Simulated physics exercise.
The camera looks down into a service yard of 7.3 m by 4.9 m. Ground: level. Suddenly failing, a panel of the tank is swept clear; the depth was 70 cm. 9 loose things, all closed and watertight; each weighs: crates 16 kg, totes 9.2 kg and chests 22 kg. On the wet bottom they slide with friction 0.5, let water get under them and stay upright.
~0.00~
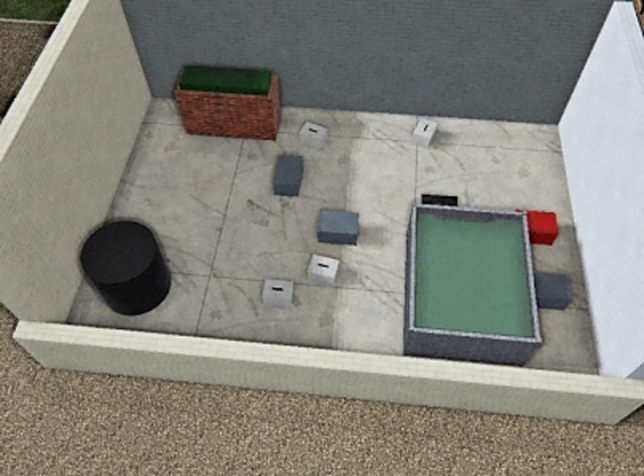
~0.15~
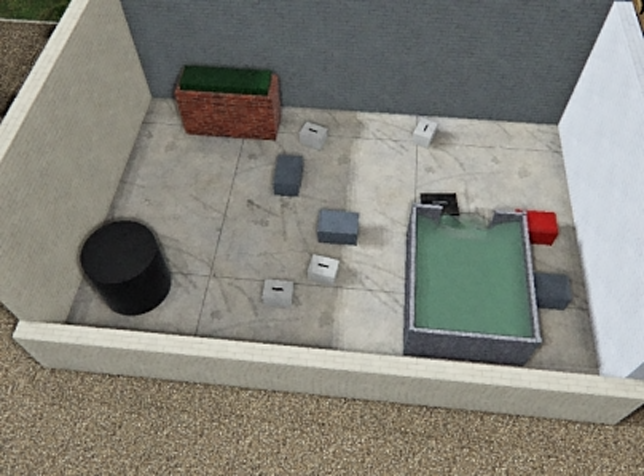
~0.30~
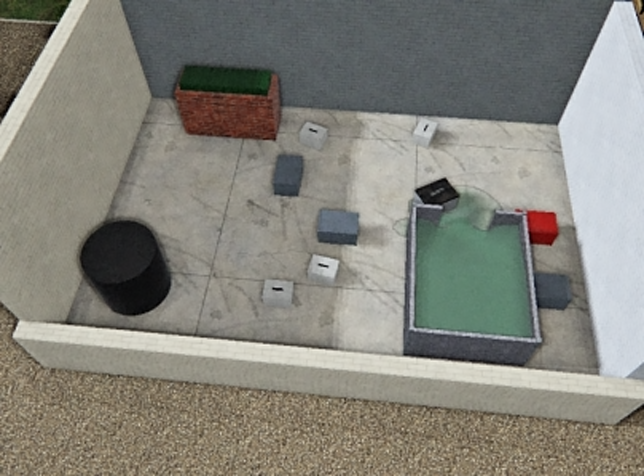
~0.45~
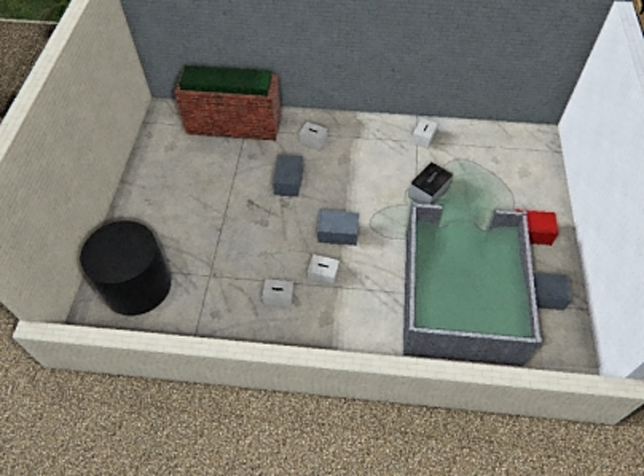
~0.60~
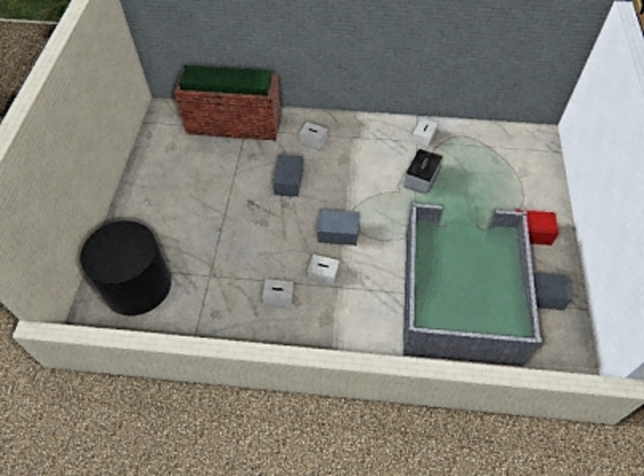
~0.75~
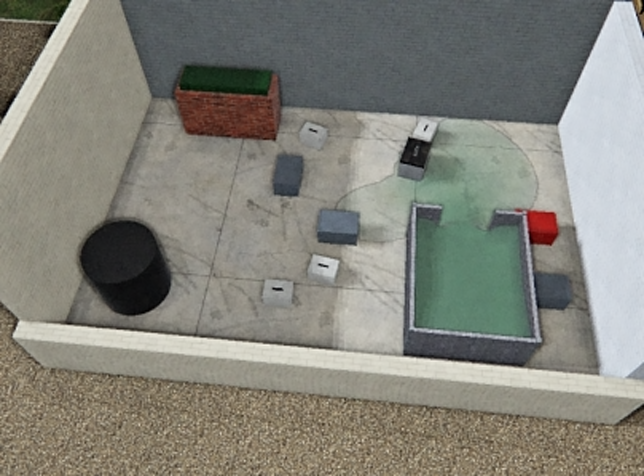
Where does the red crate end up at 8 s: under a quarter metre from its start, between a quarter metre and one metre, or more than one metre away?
I think it's going to get taken a long way.
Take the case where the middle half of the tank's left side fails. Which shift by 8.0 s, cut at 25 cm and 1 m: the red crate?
So the red crate keeps its position.
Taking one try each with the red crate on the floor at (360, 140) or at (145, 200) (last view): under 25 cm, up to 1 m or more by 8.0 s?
Run 1: It is pushed far off. Run 2: It remains nearly still.
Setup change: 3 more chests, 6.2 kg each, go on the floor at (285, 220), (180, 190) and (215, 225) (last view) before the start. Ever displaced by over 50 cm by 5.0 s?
So that's within the threshold, within the threshold and within the threshold, in that sequence.
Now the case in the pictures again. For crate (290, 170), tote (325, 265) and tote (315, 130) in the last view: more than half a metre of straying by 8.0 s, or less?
Beyond the limit, then within the limit, then beyond the limit.
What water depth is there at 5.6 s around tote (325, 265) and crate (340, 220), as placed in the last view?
I'd put it at 1 cm and 4 cm respectively.
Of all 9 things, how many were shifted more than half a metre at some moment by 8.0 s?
That adds up to 6.
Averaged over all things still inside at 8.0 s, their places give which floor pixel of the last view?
Around (331, 240).
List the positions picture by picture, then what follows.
In the first picture, the red crate at (537, 221) rests on the ground; 2.8 m2 under water; 0 of 9 have shifted.
In the second picture, the red crate at (537, 221) rests on the ground; 3.2 m2 under water; 0 of 9 have shifted.
In the third picture, the red crate at (537, 221), on the bottom; water covers 3.9 m2; 1 of 9 have shifted.
In the fourth picture, the red crate at (537, 221) rests on the ground; water covers 4.9 m2; 1 of 9 have shifted.
In the fifth picture, the red crate at (537, 221), on the bottom; 6.3 m2 under water; 1 of 9 have shifted.
In the sixth picture, the red crate at (537, 221), on the bottom; 8.0 m2 under water; 1 of 9 have shifted.
After 1.6 s the red crate is near (537, 221), 0.0 m from its start, aground; 1 afloat.
After 3.6 s the red crate is near (536, 235), 0.3 m from its start, aground; 1 afloat.
After 5.6 s the red crate is near (565, 321), 1.6 m from its start, afloat; 3 afloat.
After 8.0 s the red crate is near (578, 327), 1.8 m from its start, afloat; 3 afloat.
